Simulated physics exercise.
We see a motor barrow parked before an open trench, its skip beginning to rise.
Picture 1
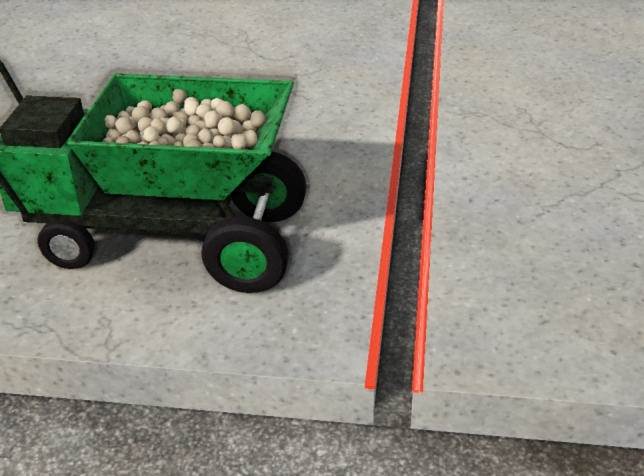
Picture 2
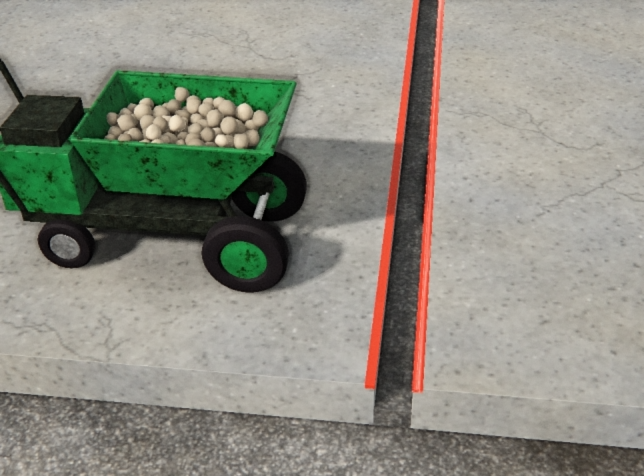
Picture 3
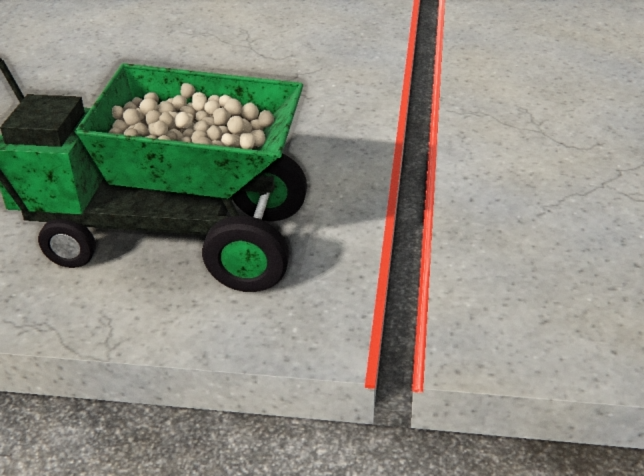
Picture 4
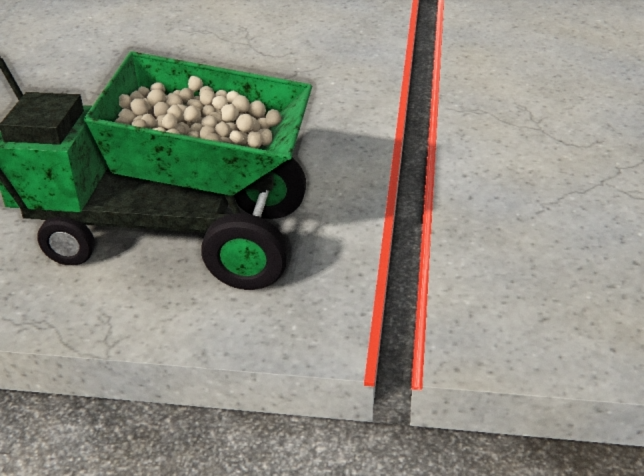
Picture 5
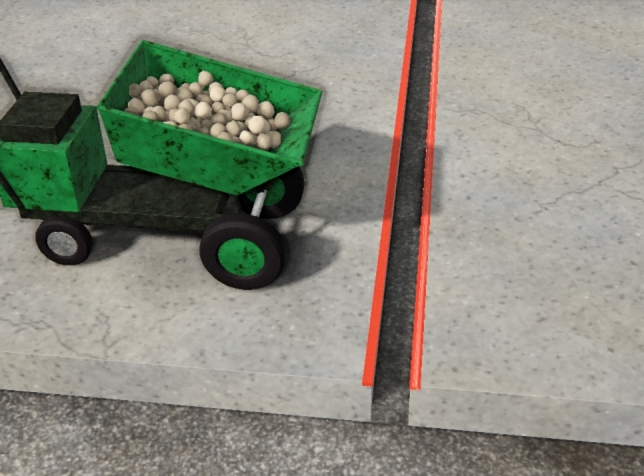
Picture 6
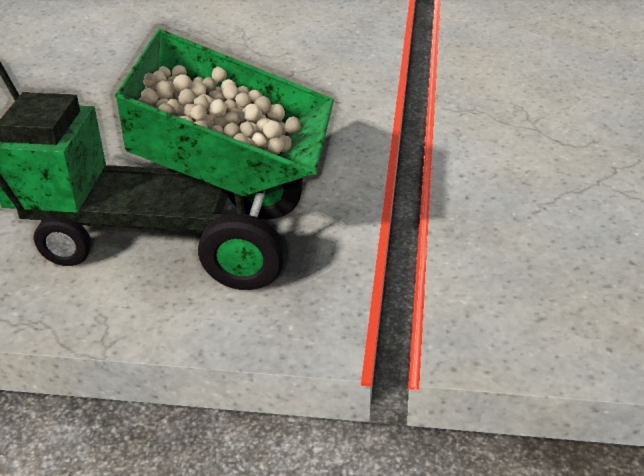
A green motor barrow loaded with pale, round stones stood on concrete beside a narrow, red-edged trench, and its skip slowly rose at the left and tilted toward the right, with the stones still inside.
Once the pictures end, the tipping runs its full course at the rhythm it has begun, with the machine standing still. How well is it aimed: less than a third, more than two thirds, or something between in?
The trench takes from one third to two thirds.
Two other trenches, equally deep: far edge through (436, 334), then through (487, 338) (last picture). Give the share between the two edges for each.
Roughly 70 per cent, and 90 per cent.
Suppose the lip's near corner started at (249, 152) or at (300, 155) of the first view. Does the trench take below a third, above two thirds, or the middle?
The first try: Between a third and two thirds. The second: Below one third.
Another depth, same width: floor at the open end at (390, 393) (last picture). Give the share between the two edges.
Close to 30 per cent.
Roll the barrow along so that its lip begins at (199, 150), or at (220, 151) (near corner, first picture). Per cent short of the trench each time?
In turn 50 and 40 in a hundred.
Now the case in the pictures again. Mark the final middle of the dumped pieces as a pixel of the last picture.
Near (410, 256).
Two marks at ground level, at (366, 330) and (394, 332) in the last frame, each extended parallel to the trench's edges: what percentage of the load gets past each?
First some 90, then 60 per cent.
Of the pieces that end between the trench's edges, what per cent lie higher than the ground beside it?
It comes to 35 per cent or so.
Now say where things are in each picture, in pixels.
In the first picture, lip of the skip (268, 153), level; top of the load (175, 125), river pebbles; first edge of the trench (376, 332); far edge (421, 336), the trench under half as wide as the skip, and about as deep as wide.
In the second picture, lip of the skip (271, 154), tipped barely; top of the load (168, 124).
In the third picture, lip of the skip (279, 156), tipped barely; top of the load (174, 120).
In the fourth picture, lip of the skip (289, 157), tipped a little; top of the load (164, 128).
In the fifth picture, lip of the skip (300, 164), tipped clearly; top of the load (174, 103).
In the sixth picture, lip of the skip (314, 173), tipped clearly; top of the load (165, 107); first edge of the trench (372, 330); far edge (417, 333).
Just after the last frame, skip tipped steeply; every one in the skip.
A moment on, skip tipped right over; roughly two thirds in the skip; just a few short of the trench; roughly a quarter in or heaped over the trench; about a tenth beyond it; about a tenth falling.
Further on, skip tipped right over; about a tenth in the skip; just a few short of the trench; roughly half in or heaped over the trench; roughly a third beyond it.
When it is over, skip tipped right over; about a tenth in the skip; about a tenth short of the trench; roughly half in or heaped over the trench; roughly a third beyond it.
